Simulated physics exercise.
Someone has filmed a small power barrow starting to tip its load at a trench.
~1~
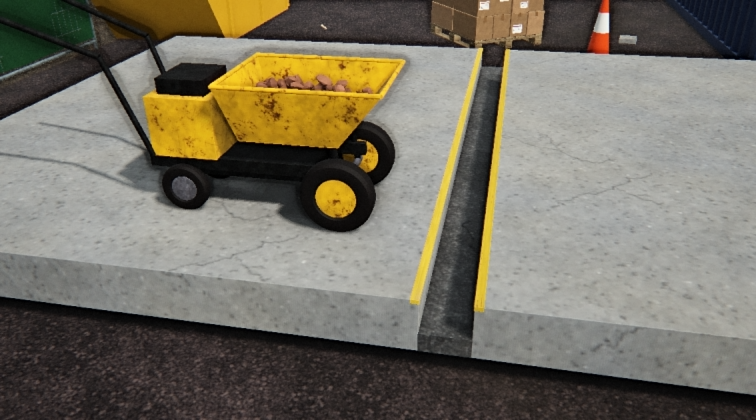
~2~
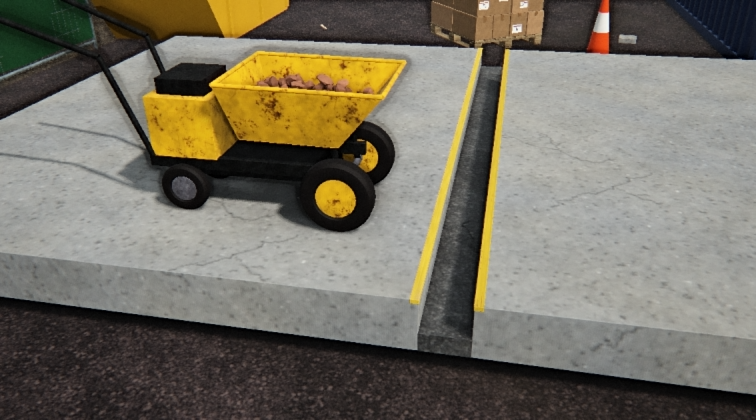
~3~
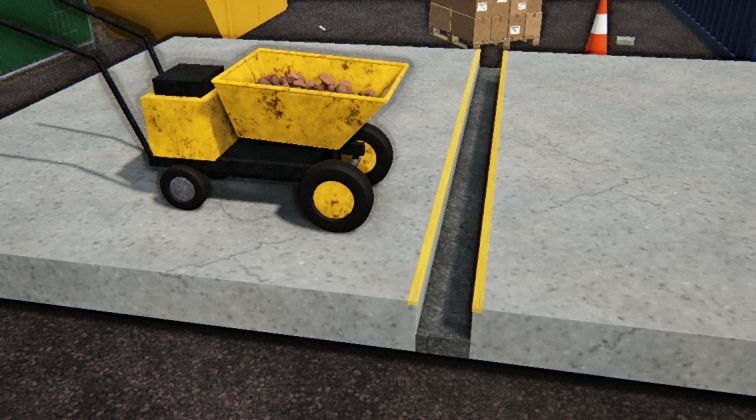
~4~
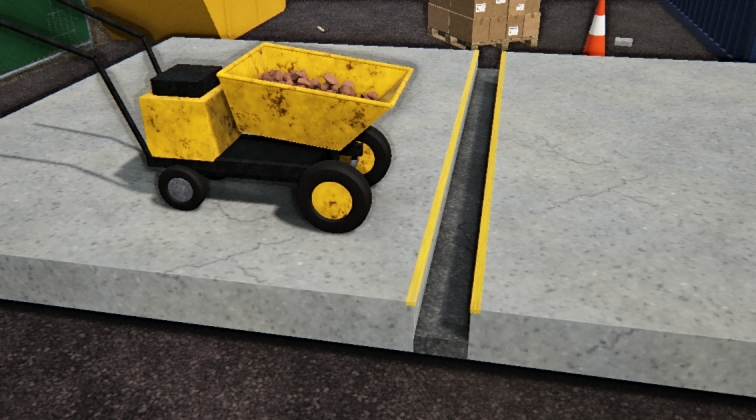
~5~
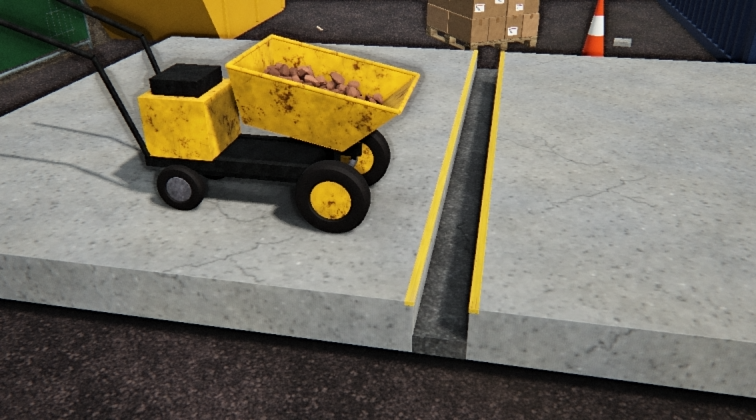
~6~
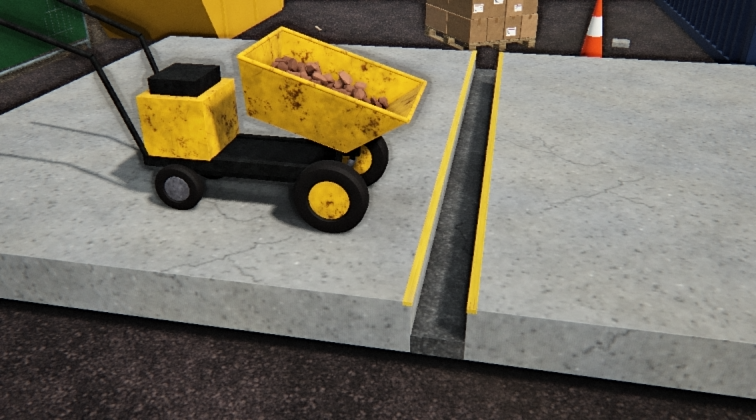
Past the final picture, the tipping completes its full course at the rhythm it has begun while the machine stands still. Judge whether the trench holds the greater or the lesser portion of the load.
The load will chiefly settle in the trench.
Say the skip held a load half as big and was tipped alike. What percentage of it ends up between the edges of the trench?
I'd guess near 90 per cent.
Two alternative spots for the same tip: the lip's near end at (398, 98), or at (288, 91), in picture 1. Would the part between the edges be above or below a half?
In the first case a smaller fraction; in the second case a smaller fraction.
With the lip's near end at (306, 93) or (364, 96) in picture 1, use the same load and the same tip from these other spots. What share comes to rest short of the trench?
Position 1 near 40 %, position 2 near 0 %.
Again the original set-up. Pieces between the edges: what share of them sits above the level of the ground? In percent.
Estimate: Near 10 in a hundred.
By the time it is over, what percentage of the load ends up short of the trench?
I'd put it at some 0 per cent of the load.
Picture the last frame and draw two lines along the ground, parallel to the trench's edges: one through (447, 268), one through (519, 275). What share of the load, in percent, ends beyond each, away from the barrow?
Close to 60 and 10 per cent respectively.
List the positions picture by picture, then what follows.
The first frame shows lip of the skip near (381, 97), level; top of the load near (299, 87), lumps of rubble; first edge of the trench near (425, 262); far edge near (484, 268), the trench under half as wide as the skip, and about as deep as wide.
The second frame shows lip of the skip near (382, 98), level; top of the load near (300, 87).
The third frame shows lip of the skip near (385, 101), tipped barely; top of the load near (302, 86).
The fourth frame shows lip of the skip near (391, 106), tipped a little; top of the load near (292, 89).
The fifth frame shows lip of the skip near (399, 112), tipped a little; top of the load near (285, 82).
The sixth frame shows lip of the skip near (407, 121), tipped clearly; top of the load near (293, 78); first edge of the trench near (417, 264); far edge near (476, 270).
Shortly afterwards, skip tipped steeply; the whole lot in the skip.
Next, skip tipped right over; the bulk in the skip; near a quarter in or heaped over the trench; a little beyond it.
Some moments later, skip tipped right over; a little in the skip; near two thirds in or heaped over the trench; near a quarter beyond it.
In the end, skip tipped right over; a little in the skip; near two thirds in or heaped over the trench; near a quarter beyond it.
